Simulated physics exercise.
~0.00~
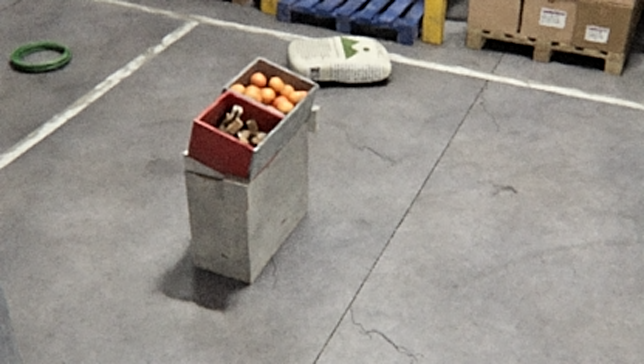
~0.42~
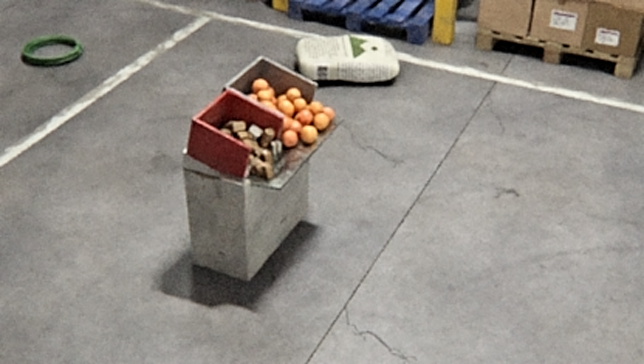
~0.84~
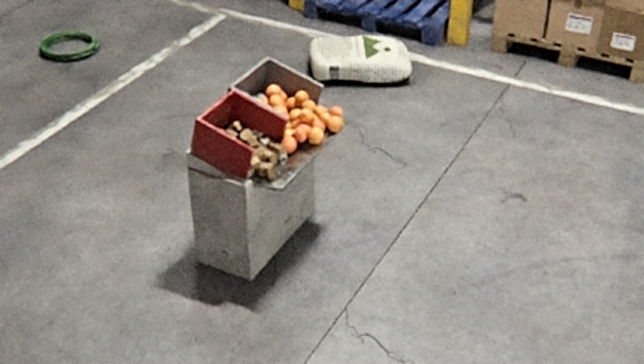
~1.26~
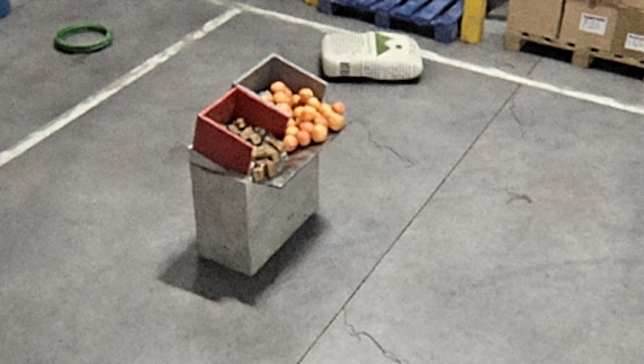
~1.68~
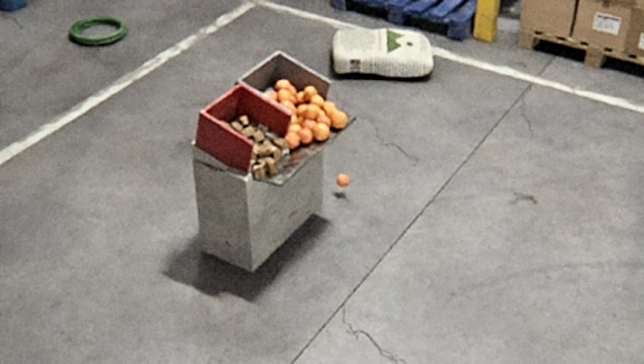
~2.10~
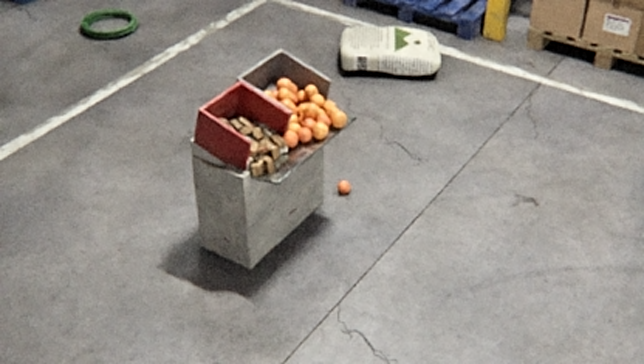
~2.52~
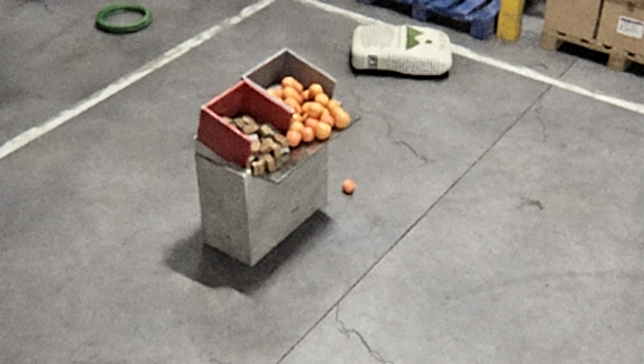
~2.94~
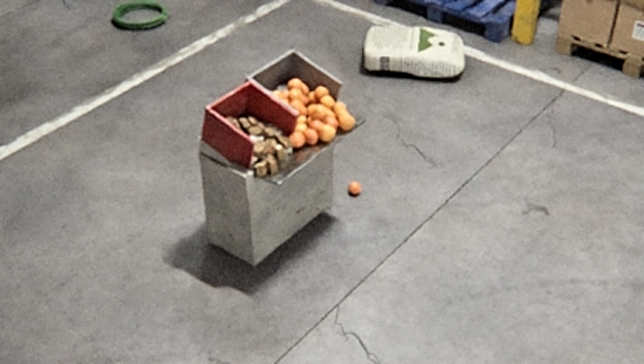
On a warehouse floor, a flap opening before grey and red hoppers, oranges and small brown pieces shifting forward, one orange dropping out.
